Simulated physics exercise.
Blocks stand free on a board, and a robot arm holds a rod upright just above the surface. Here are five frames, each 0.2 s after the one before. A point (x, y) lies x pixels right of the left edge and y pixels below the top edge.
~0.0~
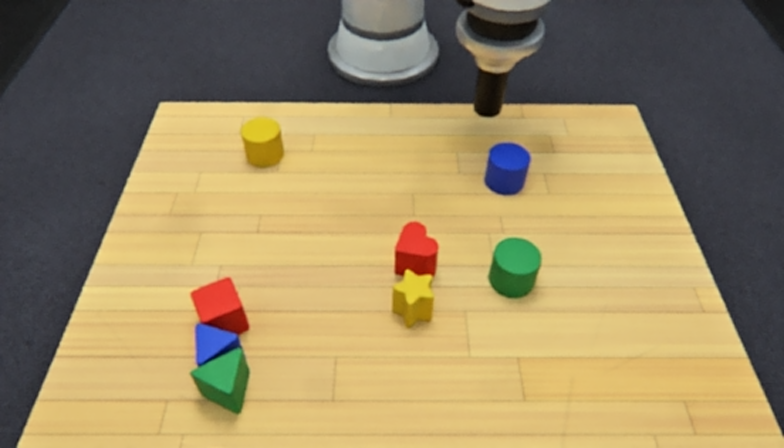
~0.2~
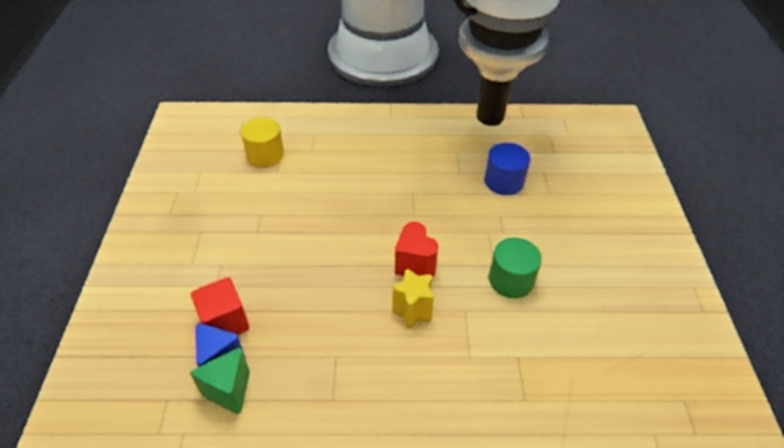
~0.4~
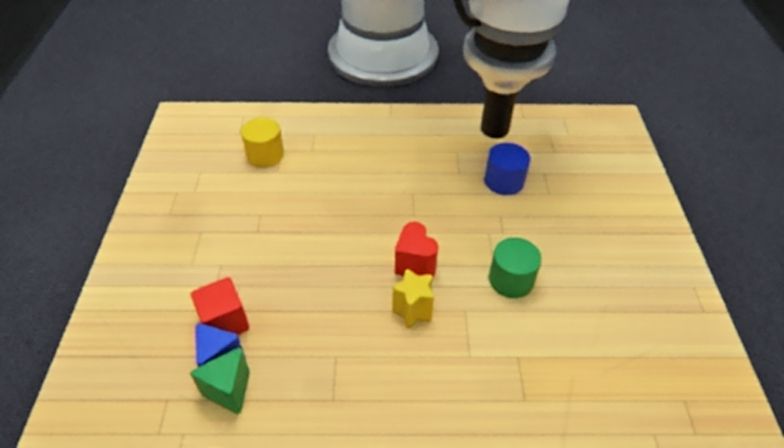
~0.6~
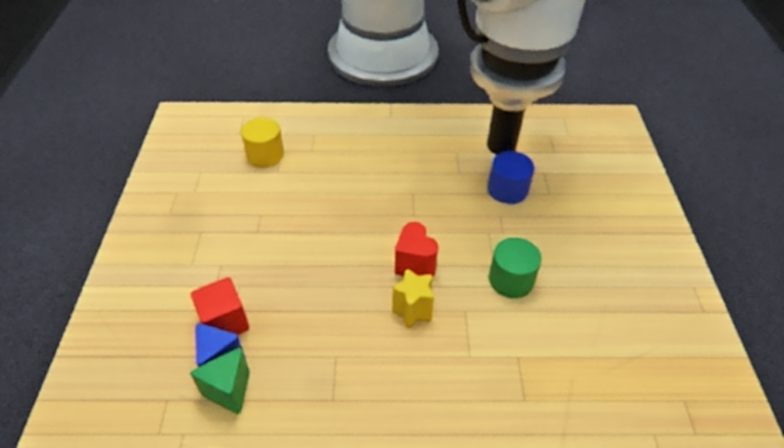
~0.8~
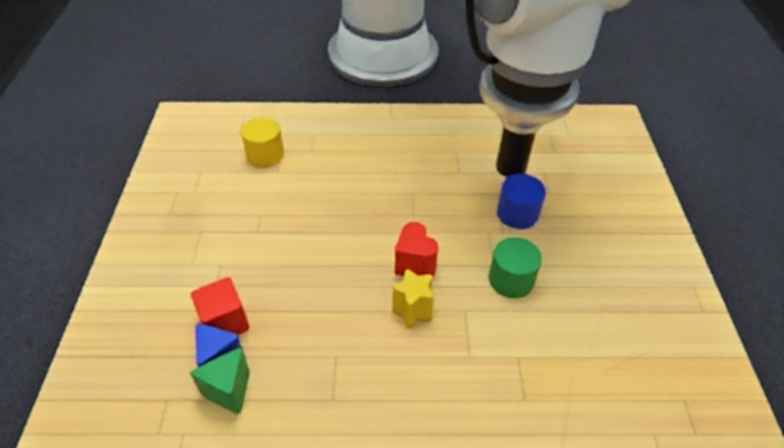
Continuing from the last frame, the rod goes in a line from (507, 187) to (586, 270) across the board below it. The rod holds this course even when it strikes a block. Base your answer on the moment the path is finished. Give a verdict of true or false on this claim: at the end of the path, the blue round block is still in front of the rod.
This is false.
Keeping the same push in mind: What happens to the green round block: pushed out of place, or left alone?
It will be nudged away from its spot.
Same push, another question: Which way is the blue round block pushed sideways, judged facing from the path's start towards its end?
The blue round block goes right.
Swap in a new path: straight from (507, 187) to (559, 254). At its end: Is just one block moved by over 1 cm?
No - that is not the case.
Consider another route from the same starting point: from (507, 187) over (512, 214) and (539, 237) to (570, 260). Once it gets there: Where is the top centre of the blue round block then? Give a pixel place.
Close to (572, 266).
What follows on the original path. One third of the way, rod at (536, 194); blue round block at (540, 216).
Two thirds of the way, rod at (564, 222); green round block at (514, 261); blue round block at (552, 242).
At the end, rod at (594, 252); green round block at (512, 263); blue round block at (560, 257).
